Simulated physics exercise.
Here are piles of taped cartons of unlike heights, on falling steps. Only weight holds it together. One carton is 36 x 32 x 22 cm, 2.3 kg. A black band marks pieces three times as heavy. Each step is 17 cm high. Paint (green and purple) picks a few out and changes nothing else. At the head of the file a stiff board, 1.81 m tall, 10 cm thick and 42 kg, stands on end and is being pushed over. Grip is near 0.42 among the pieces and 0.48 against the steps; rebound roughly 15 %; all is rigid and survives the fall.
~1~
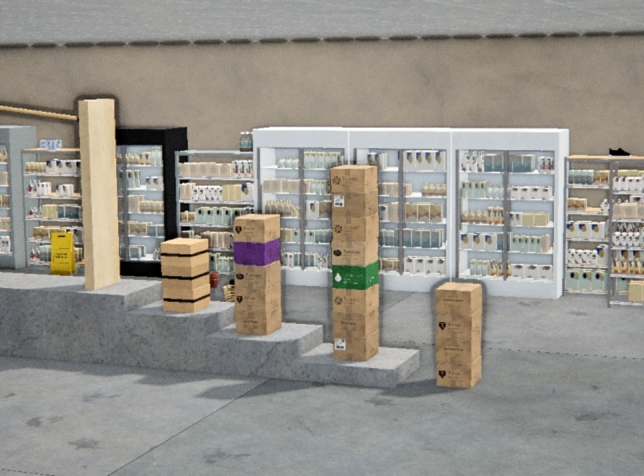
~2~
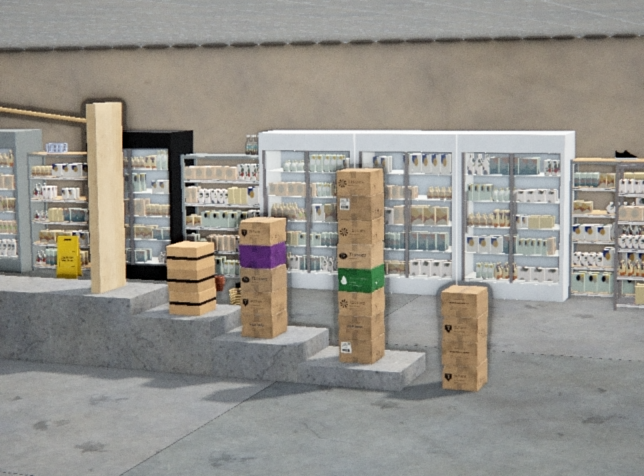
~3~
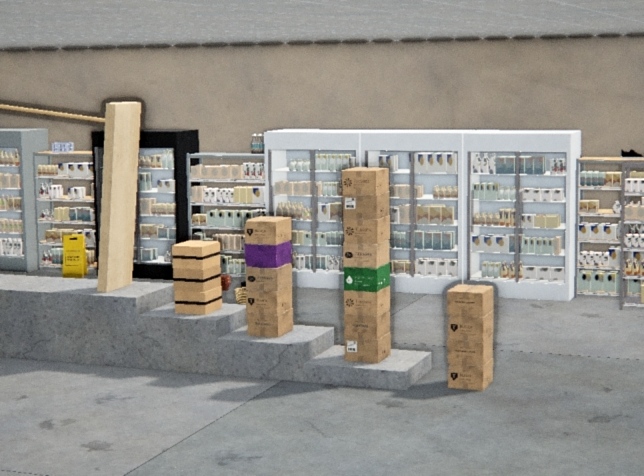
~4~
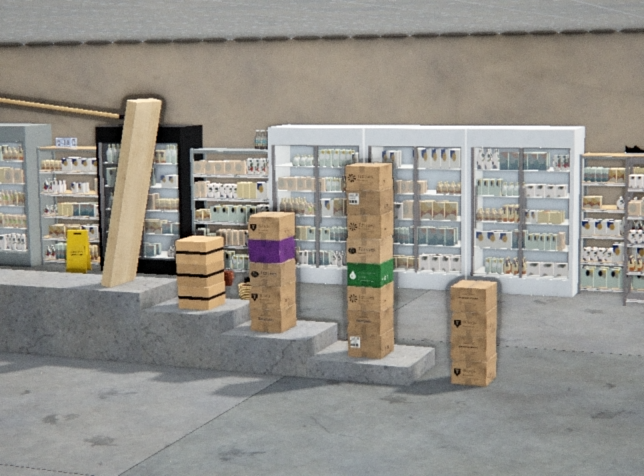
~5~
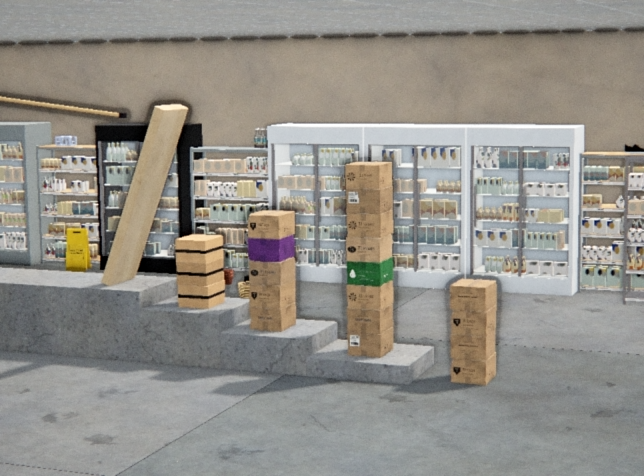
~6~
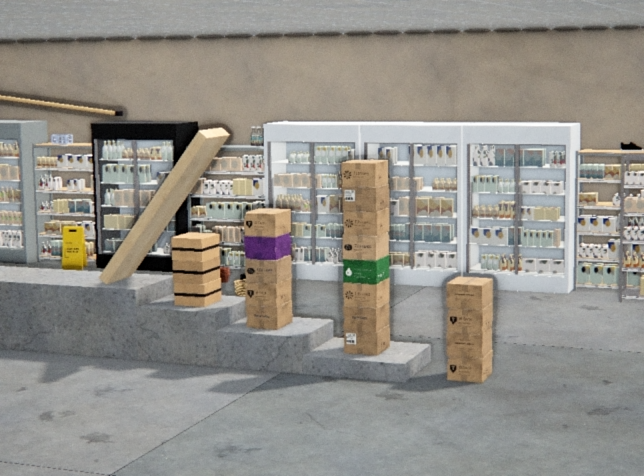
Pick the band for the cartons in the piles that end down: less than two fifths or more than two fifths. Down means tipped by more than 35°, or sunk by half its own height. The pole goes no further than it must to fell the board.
Under two fifths of them.
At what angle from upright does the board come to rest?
About 65°.
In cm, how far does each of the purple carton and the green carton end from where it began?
Moved: Purple 0, green 0.
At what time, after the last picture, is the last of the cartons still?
At about 1.5 s.
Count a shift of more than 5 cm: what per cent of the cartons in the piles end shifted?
It is 10 per cent.
Then, 0.15 s on from the sixth picture, board 57° from upright; none of the 20 cartons down.
Then, 0.45 s on from the sixth picture, board 71° from upright; none of the 20 cartons down, 5 disturbed; purple carton displaced 30 mm.
Finally, board 65° from upright; none of the 20 cartons down, 5 disturbed; purple carton displaced 31 mm; green carton unmoved. That is 0 per cent. Seen by the last camera, middles, purple carton near (271, 246), green carton near (366, 269).
